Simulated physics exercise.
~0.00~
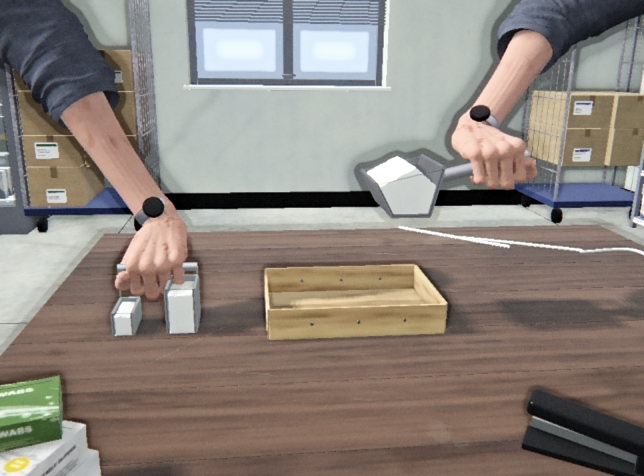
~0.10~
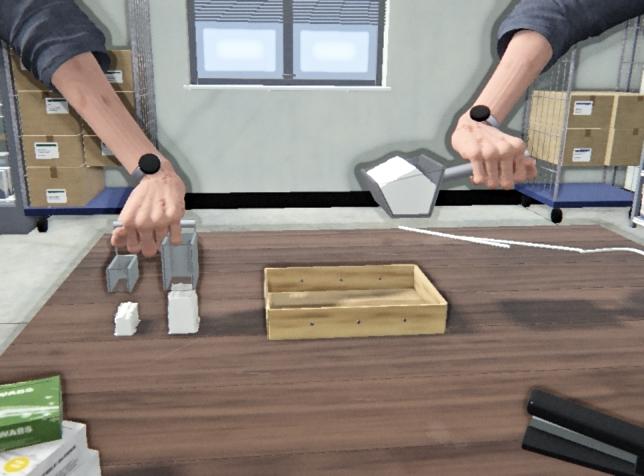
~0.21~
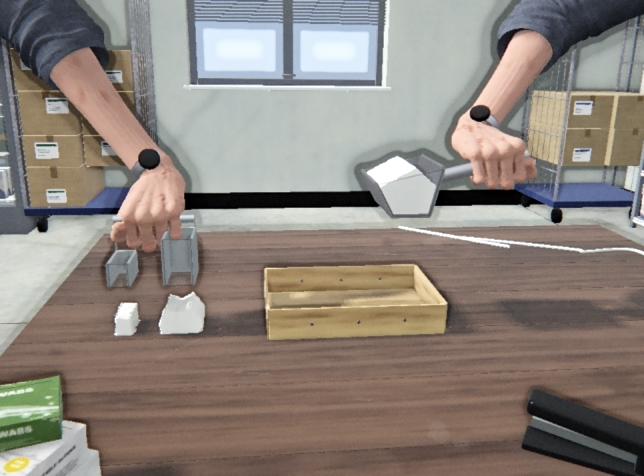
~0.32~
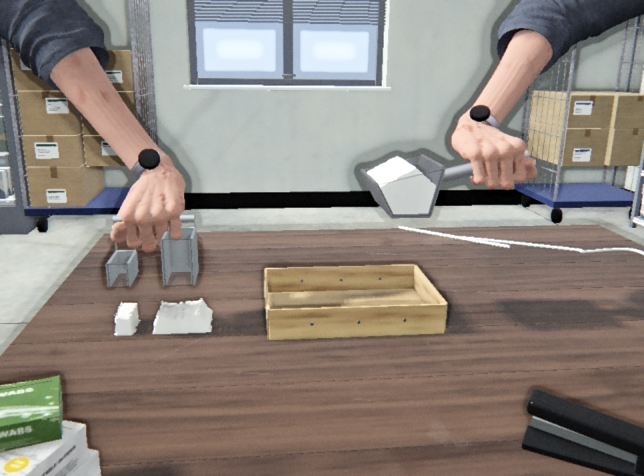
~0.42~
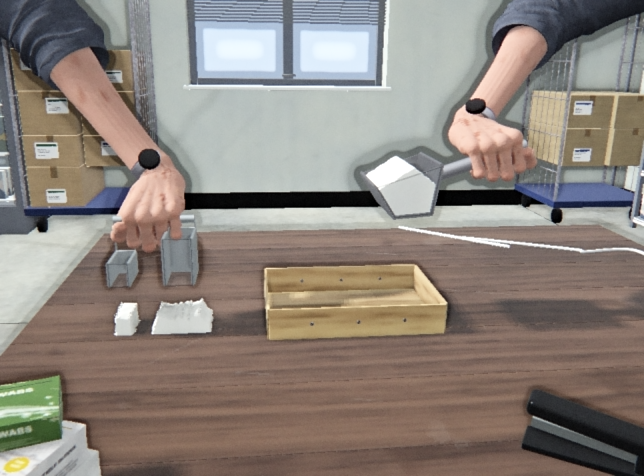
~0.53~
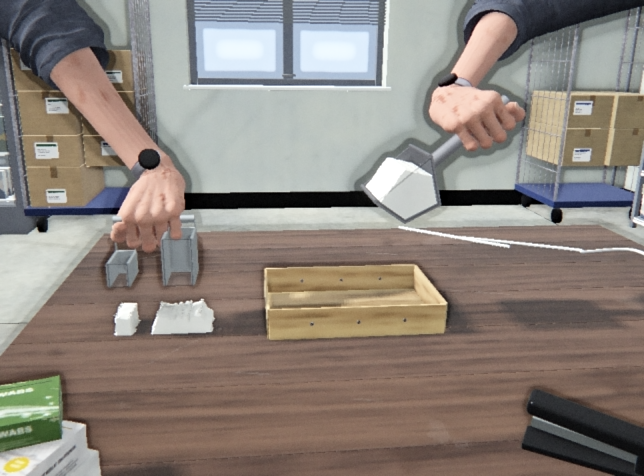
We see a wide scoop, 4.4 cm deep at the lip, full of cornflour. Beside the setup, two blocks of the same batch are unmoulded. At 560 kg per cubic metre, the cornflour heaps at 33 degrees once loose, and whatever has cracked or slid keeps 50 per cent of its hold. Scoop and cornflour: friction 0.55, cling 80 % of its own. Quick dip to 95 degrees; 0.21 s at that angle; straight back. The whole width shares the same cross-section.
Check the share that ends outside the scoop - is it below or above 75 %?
I expect it to be above.
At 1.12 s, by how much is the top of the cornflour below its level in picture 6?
I'd say near 4.0 centimetres.
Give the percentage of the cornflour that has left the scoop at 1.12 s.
The share is roughly 80 per cent.
By 0.80 s, the scoop is at 92 degrees and 6 % has left it.
By 1.12 s, the scoop is at 92 degrees and 81 % has left it.
By 1.45 s, the scoop is at 12 degrees and 82 % has left it.
By 1.77 s, the scoop is at 0 degrees and 82 % has left it.
By 1.87 s, at the end, the scoop is at 0 degrees and 82 % has left it.
